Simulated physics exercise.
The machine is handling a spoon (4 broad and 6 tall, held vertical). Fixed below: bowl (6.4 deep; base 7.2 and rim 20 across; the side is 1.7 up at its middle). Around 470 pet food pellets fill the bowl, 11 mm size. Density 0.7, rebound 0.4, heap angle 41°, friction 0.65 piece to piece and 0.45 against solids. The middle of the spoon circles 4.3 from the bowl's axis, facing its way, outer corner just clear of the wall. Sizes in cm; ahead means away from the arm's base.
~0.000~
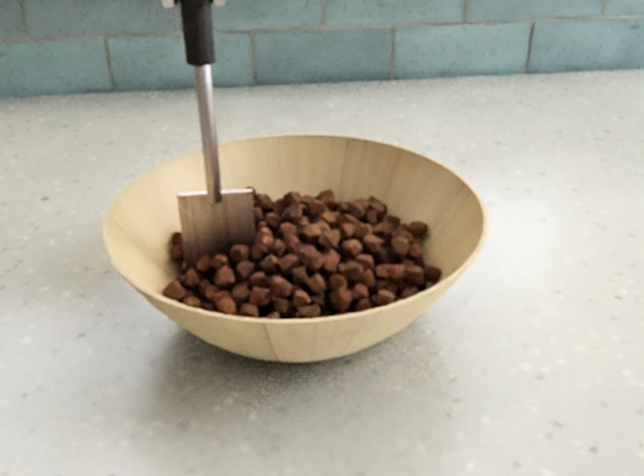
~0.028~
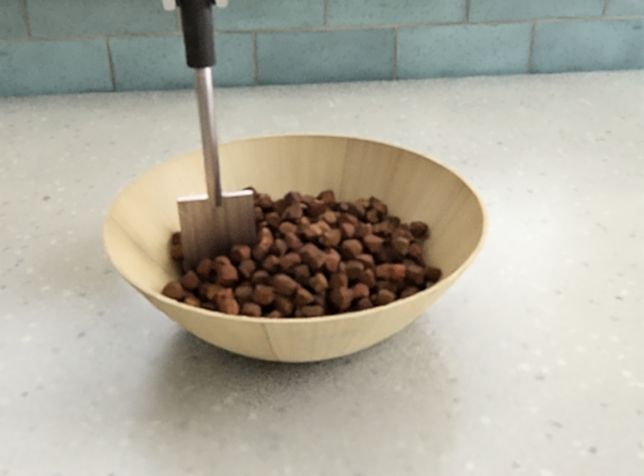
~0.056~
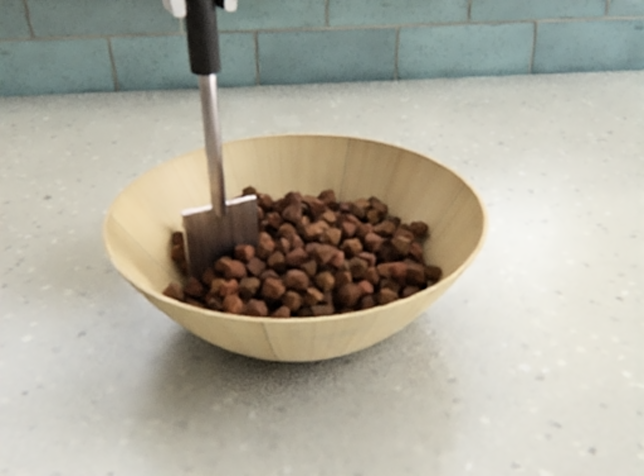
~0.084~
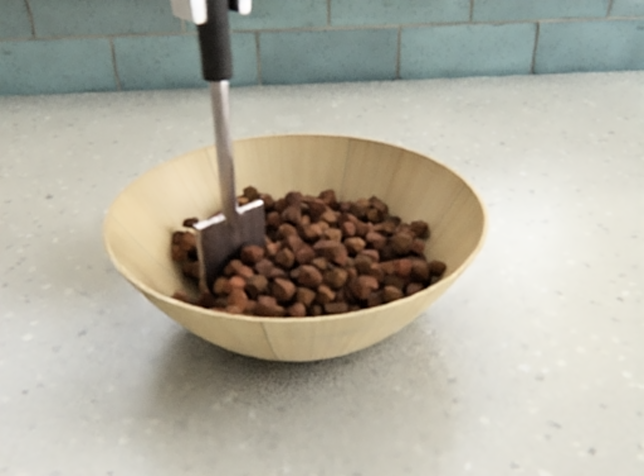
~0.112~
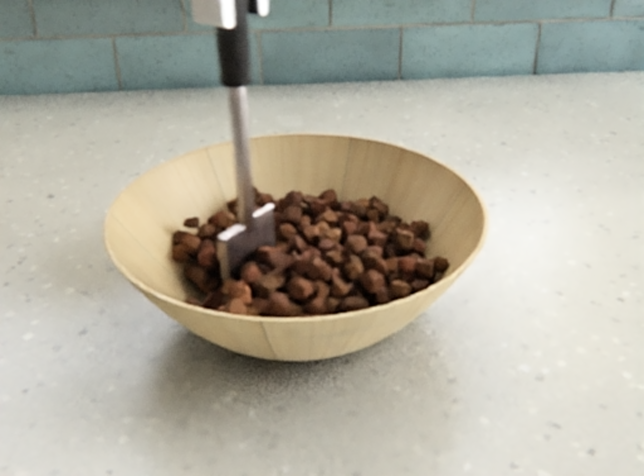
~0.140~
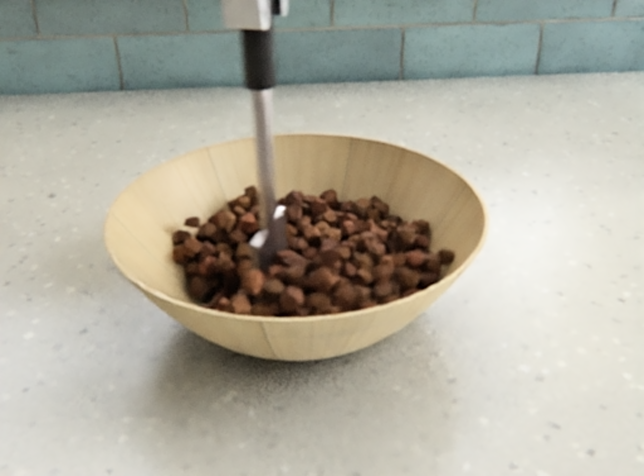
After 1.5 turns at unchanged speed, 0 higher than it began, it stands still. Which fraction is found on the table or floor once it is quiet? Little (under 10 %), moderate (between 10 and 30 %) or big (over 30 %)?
A moderate share, between 10 and 30 %, ends on the table or floor.
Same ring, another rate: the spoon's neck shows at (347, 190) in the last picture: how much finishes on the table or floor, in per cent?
Some 45 per cent.
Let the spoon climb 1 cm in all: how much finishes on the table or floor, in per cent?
Some 15 per cent.
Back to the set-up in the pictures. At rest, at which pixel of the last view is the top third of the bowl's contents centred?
Around (364, 211).
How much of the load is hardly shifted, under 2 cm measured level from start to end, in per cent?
About 5 per cent.
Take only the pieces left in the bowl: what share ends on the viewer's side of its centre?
About 40 per cent.
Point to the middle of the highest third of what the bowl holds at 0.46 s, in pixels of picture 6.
At about (280, 171).
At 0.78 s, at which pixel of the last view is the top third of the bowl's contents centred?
Around (306, 289).
After 0.46 s, 253° round, highest piece 9 above the table; 444 in the bowl, 17 on the table or floor, 13 in flight or on the tool.
After 0.78 s, 77° round, highest piece 9 above the table; 415 in the bowl, 53 on the table or floor, 6 in flight or on the tool.
After 1.14 s, 180° round, highest piece 7 above the table; 402 in the bowl, 71 on the table or floor, 1 in flight or on the tool.
After 1.84 s, 180° round, highest piece 7 above the table; 402 in the bowl, 72 on the table or floor.
In the end, 402 in the bowl, 72 on the table or floor. That is 15 % on the table or floor.
